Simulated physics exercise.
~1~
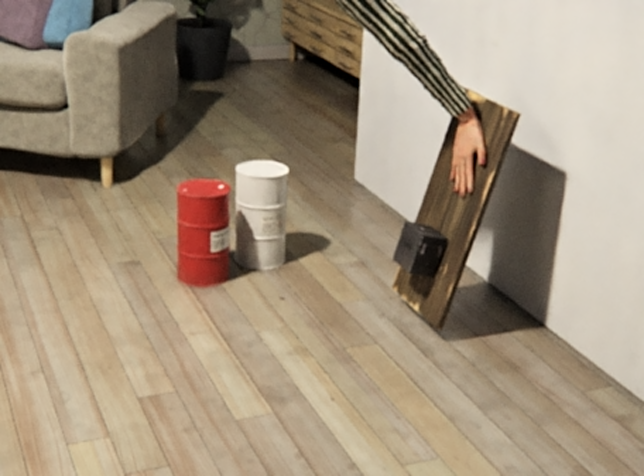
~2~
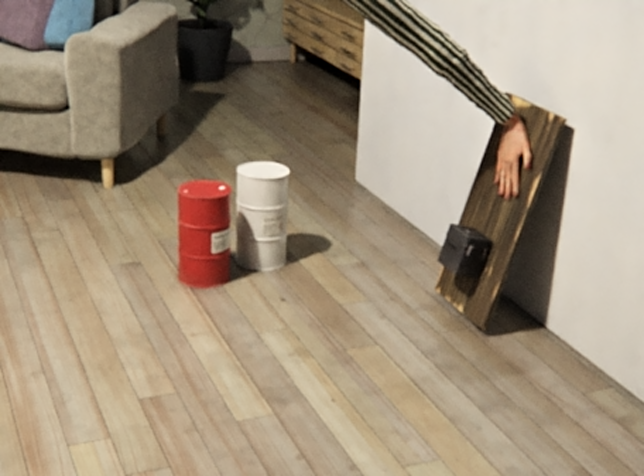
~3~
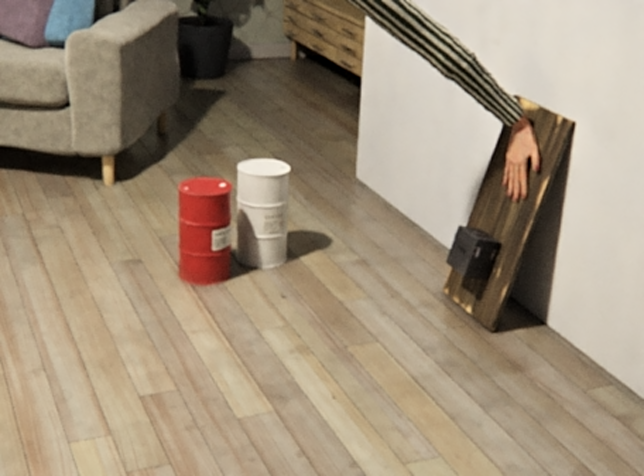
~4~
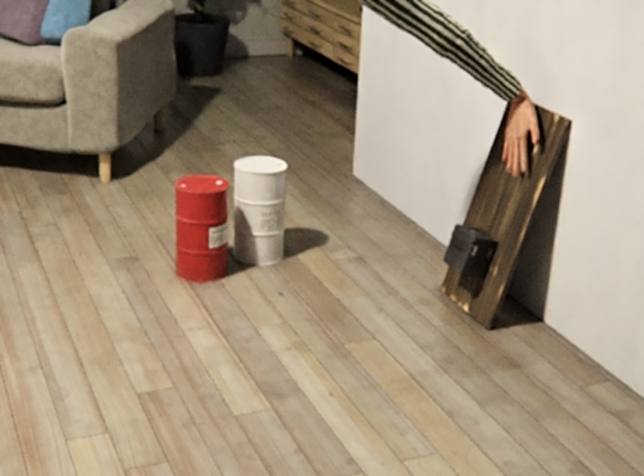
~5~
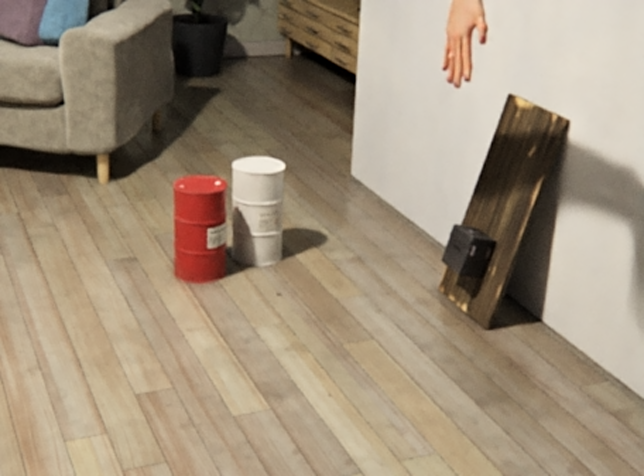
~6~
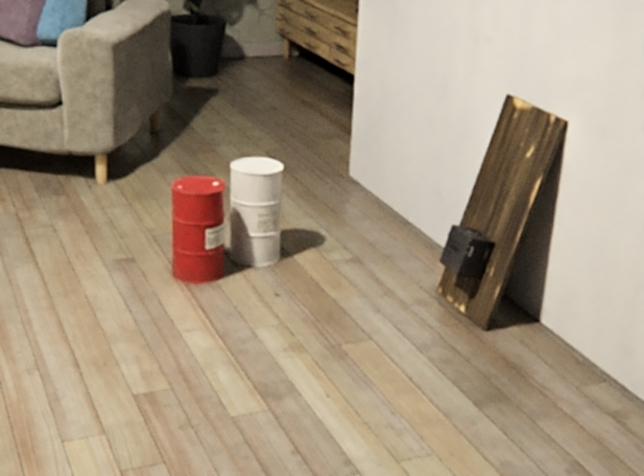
On a living room floor, a hand leaning a dark wooden board against a white wall, then withdrawing as it stays propped.
